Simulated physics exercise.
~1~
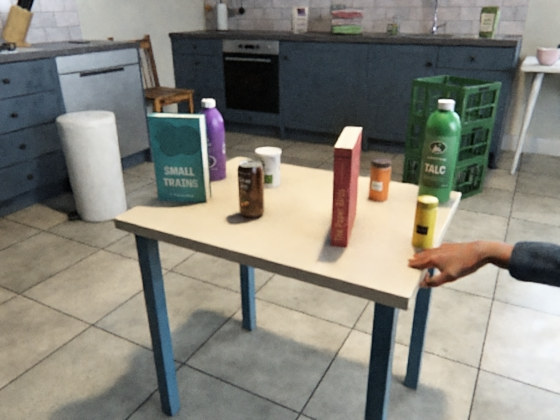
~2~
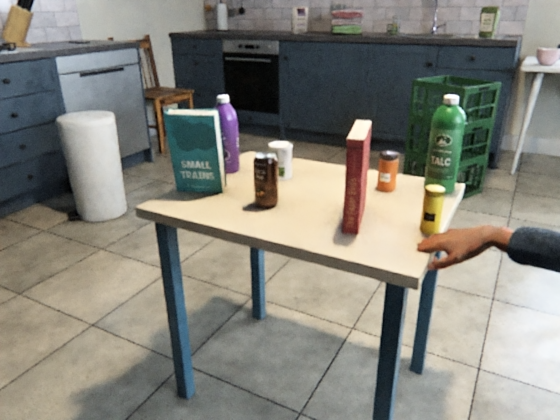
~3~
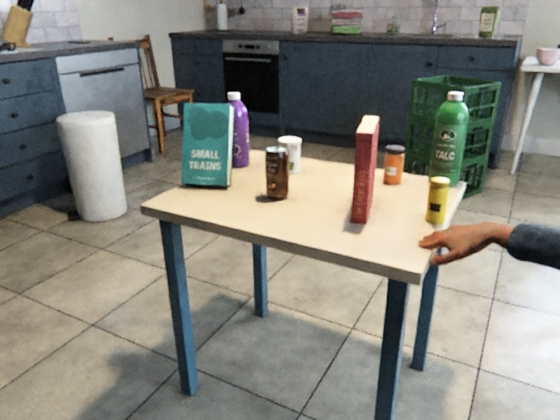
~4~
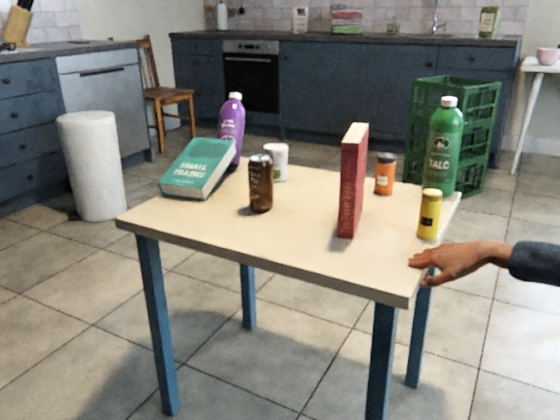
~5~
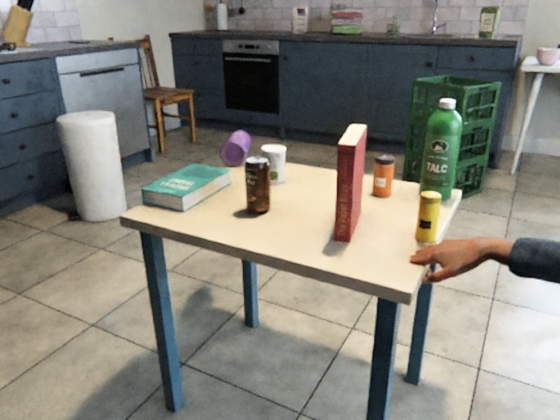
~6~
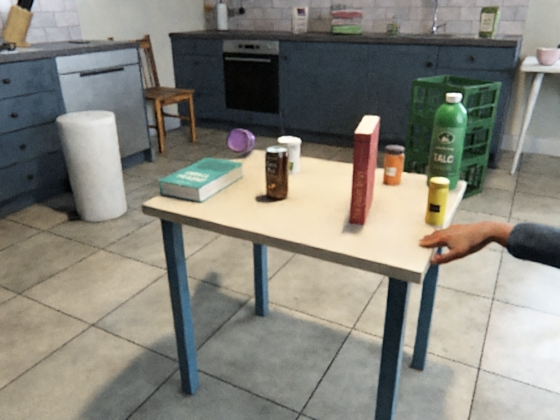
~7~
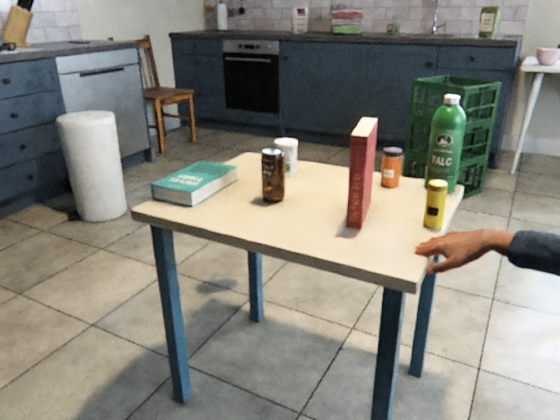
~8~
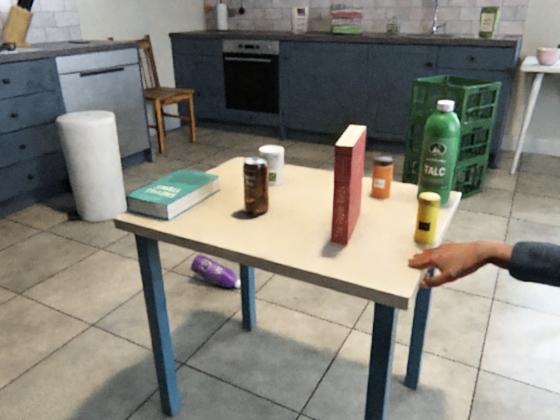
A turquoise book tipped over and knocked a purple bottle off the back of a small table as a hand at the right edge shifted it back and forth; the bottle ended on the floor, while the book lay flat and everything else stayed standing.
